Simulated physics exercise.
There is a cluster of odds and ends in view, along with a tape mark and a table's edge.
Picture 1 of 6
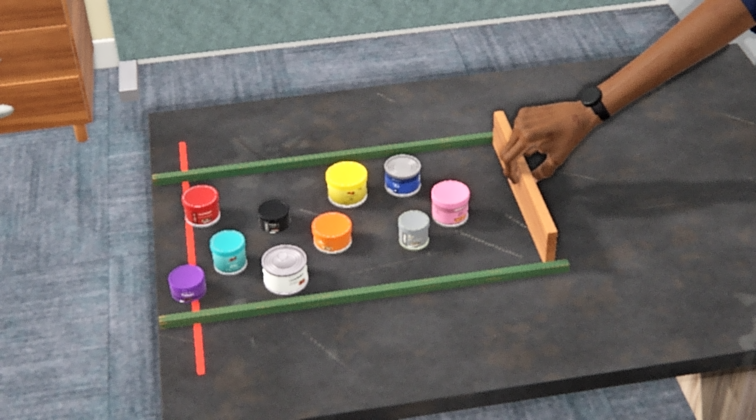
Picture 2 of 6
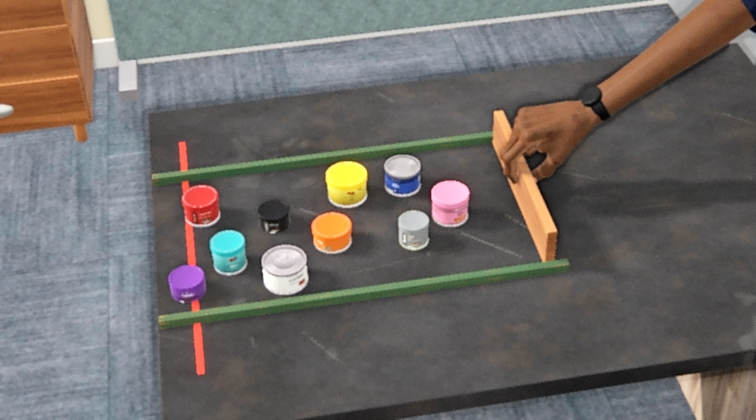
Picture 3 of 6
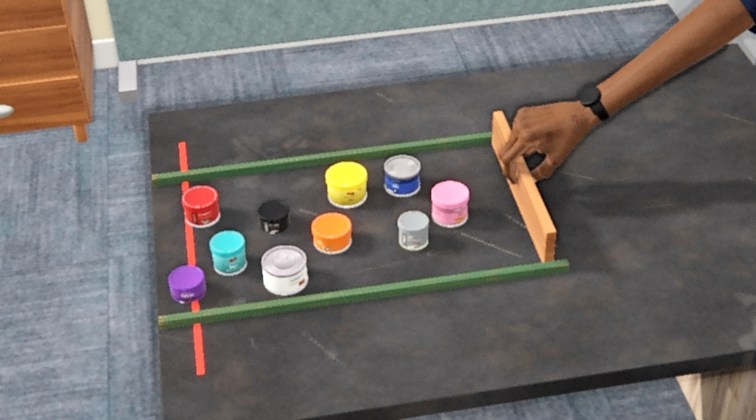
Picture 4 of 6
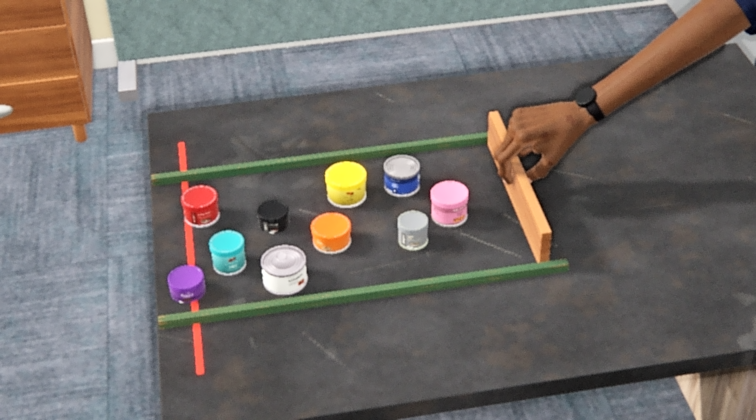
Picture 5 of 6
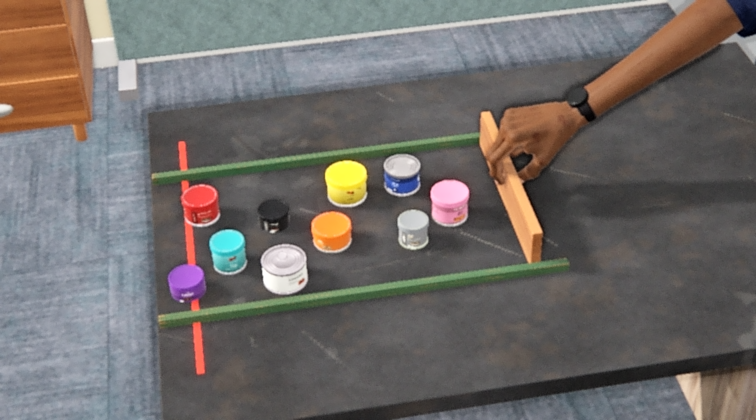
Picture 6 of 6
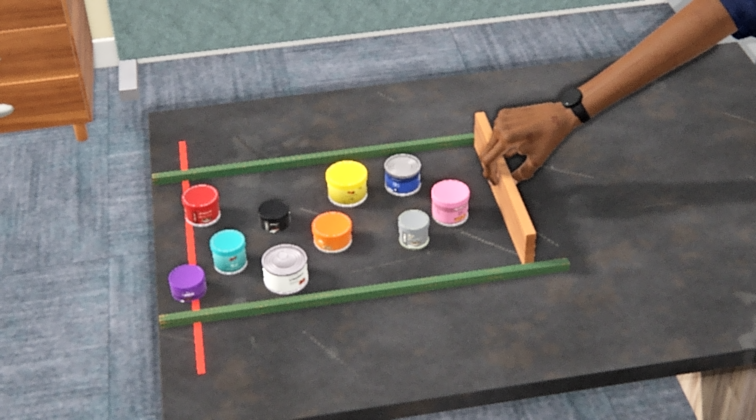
A hand sliding a wooden board slightly left between two green strips on a dark tabletop, the colourful little pots staying still.
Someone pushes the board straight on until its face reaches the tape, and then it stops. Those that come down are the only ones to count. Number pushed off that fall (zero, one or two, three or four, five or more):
Most likely a good five or more will slide off.
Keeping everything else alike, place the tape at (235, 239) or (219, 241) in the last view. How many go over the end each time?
1 and 2.
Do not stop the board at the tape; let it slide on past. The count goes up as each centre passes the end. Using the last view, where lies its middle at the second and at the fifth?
At (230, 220) for the second, at (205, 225) for the fifth.
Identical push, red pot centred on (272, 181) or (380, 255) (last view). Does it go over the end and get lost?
First: Safe; second: Safe.
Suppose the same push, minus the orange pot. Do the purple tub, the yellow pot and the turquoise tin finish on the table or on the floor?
Purple tub - gone; yellow pot - gone; turquoise tin - gone.
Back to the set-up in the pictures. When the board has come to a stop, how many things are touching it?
So the total is 4.
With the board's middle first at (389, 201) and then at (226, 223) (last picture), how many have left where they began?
It comes to 4 for the first spot, 10 for the other.
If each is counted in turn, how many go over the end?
Tally: 6.
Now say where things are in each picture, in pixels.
In the first picture, purple tub (188, 284); red pot (202, 207); turquoise tin (229, 253); board (523, 184); tape (191, 245).
In the second picture, red pot (201, 206); yellow pot (347, 185).
In the third picture, turquoise tin (229, 254); pink tin (450, 205).
In the fourth picture, purple tub (187, 284); board (517, 185).
In the fifth picture, red pot (201, 206); white tin (285, 270).
In the sixth picture, purple tub (188, 283); red pot (202, 206); turquoise tin (229, 253); board (503, 186); tape (191, 244).
Soon after, none off yet; purple tub at rest near (188, 283); red pot at rest near (202, 206); turquoise tin at rest near (229, 253).
After that, none off yet; purple tub at rest near (188, 283); red pot moving near (197, 206); turquoise tin displaced a little near (217, 256).
In the end, the number that fall off is five or more; gone, yellow pot, orange pot, black tub, turquoise tin, red pot and purple tub.
